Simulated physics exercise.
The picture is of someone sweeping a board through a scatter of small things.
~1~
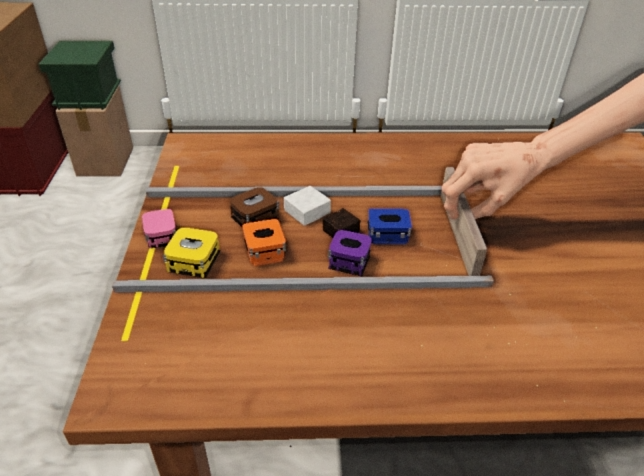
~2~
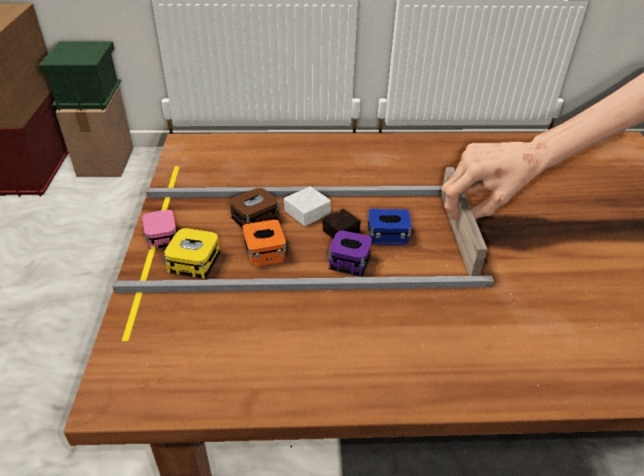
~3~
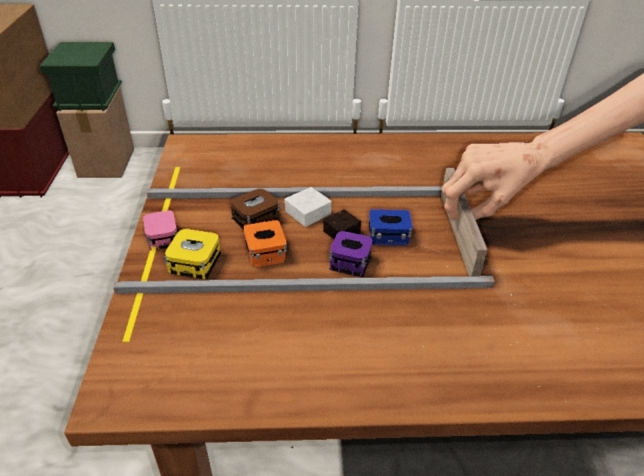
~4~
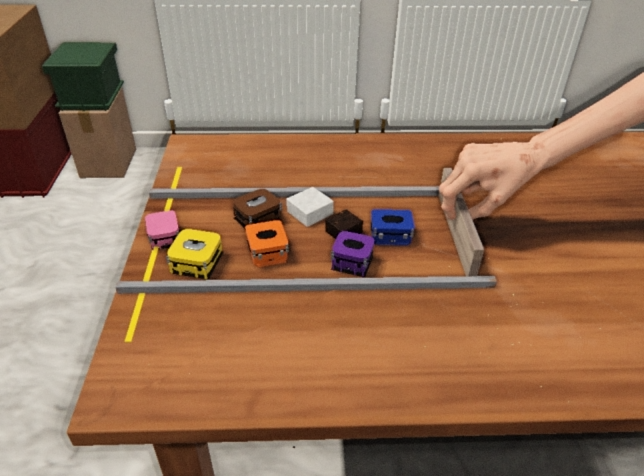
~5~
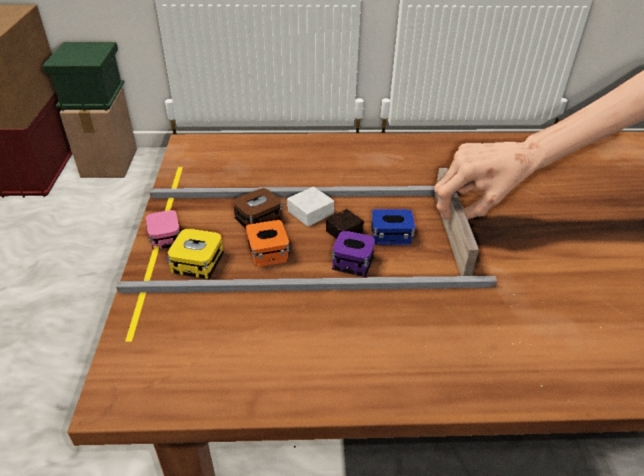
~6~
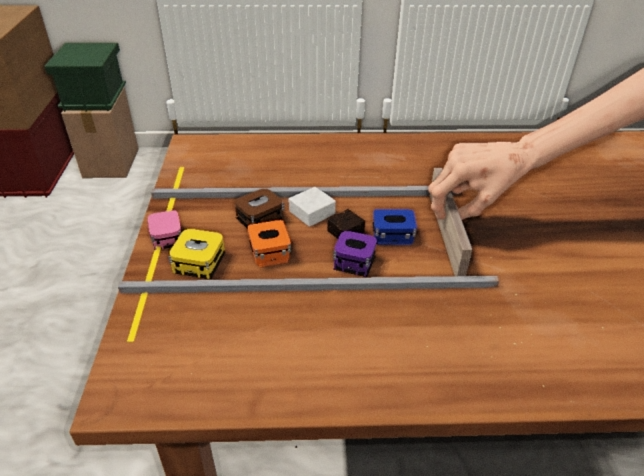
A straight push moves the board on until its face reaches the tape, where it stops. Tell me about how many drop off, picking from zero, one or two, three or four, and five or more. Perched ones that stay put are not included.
The answer is five or more.
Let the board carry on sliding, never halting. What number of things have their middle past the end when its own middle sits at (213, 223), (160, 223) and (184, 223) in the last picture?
In order, that gives 2, then 5, then 5.
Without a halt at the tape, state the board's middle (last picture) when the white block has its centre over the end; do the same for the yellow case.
About (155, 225), and about (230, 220) for the other.
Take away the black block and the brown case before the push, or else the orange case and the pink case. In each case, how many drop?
First 3, then 3.
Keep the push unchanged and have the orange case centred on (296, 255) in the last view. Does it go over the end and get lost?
It slips off.
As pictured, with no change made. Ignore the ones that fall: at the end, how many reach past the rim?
3.
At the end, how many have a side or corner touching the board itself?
3 of them.
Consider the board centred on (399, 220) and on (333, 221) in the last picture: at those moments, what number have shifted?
At that stage 2; at the next, 6.
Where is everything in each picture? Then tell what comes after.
Pink case (160, 229); yellow case (193, 253); brown case (254, 209); board (461, 220); tape (155, 238), in the first picture.
Yellow case (193, 253); orange case (265, 243), in the second picture.
Brown case (255, 210); purple case (351, 254), in the third picture.
Pink case (163, 231); blue case (392, 228), in the fourth picture.
Yellow case (196, 253); black block (345, 226), in the fifth picture.
Pink case (166, 231); yellow case (198, 253); brown case (259, 210); board (448, 220); tape (161, 239), in the sixth picture.
Soon after, none off yet; pink case at rest near (166, 231); yellow case at rest near (198, 253); brown case at rest near (259, 210).
After that, none off yet; pink case at rest near (165, 231); yellow case displaced about its own width near (146, 261); brown case displaced well along near (200, 201).
In the end, the number that fall off is five or more; gone, black block, orange case, brown case, yellow case and pink case.
